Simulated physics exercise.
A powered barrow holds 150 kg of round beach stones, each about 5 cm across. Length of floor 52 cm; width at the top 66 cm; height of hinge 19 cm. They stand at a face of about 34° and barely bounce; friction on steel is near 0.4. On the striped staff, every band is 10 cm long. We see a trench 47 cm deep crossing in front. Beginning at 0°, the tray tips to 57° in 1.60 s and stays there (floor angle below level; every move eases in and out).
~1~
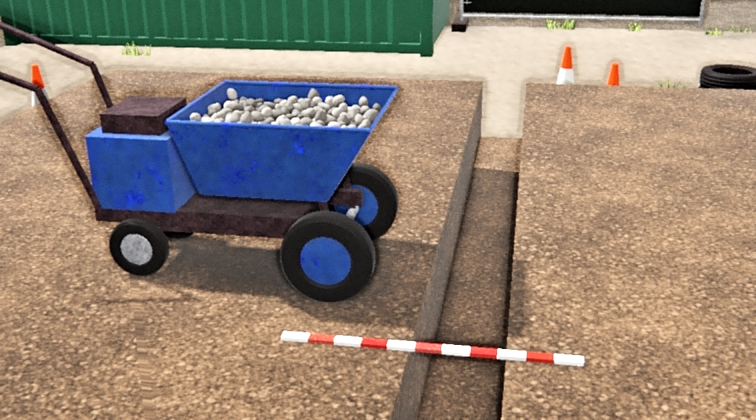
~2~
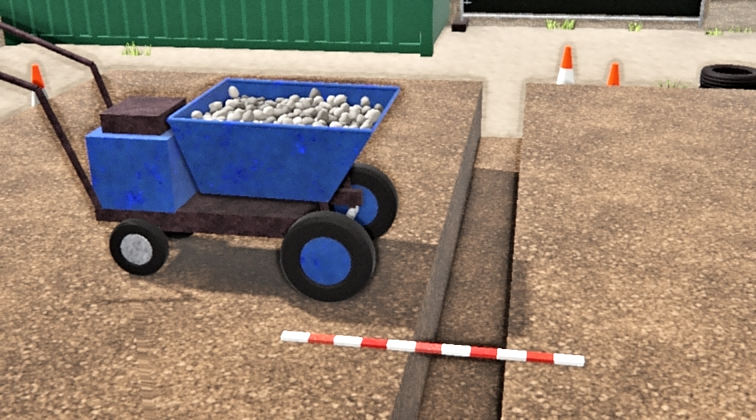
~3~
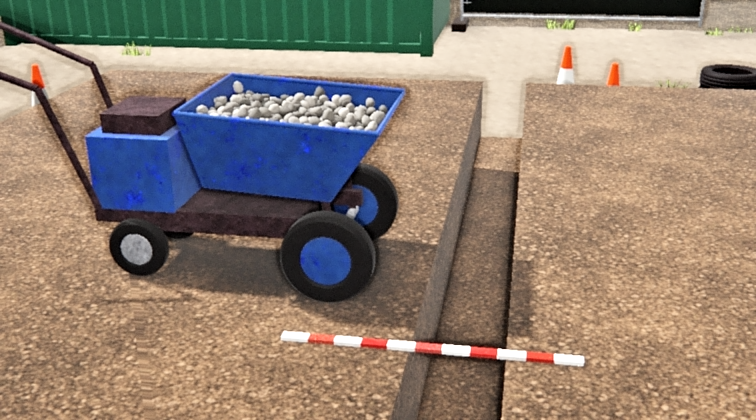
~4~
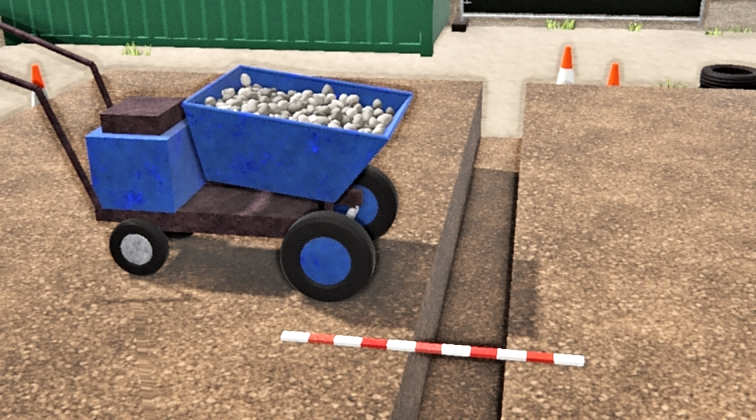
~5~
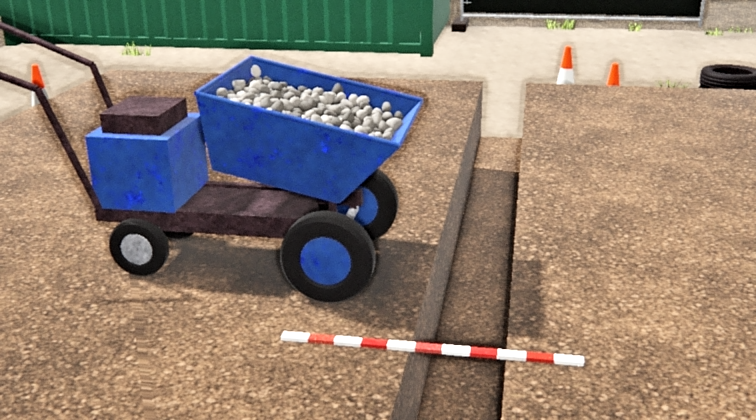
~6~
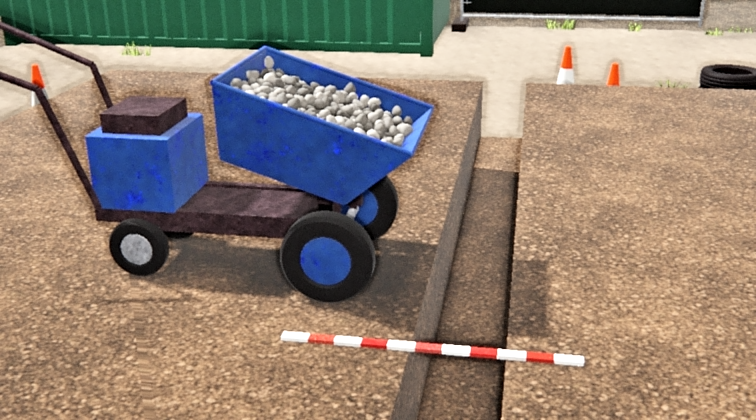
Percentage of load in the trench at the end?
34 per cent.
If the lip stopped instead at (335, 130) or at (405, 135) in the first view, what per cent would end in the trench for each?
Estimates: 50 % then 15 %.
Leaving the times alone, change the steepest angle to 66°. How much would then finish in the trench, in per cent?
In that case around 50 percent.
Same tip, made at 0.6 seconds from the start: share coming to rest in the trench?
Then some 20 per cent would.
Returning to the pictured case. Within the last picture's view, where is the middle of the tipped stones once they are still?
About (493, 359).
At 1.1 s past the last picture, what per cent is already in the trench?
Something like 10 in a hundred.
Then, 0.6 s after the last picture the floor is at 48°, 100 % in the tray; the foremost stones are at (452, 182).
Then, 1.1 s after the last picture the floor is at 57°, 84 % in the tray, 9 % in the trench, 7 % past the trench; the foremost stones are at (564, 273).
Then, 1.4 s after the last picture the floor is at 57°, 68 % in the tray, 14 % in the trench, 18 % past the trench; the foremost stones are at (635, 285).
Then, 3.4 s after the last picture the floor is at 57°, 47 % in the tray, 34 % in the trench, 19 % past the trench; the foremost stones are at (697, 308).
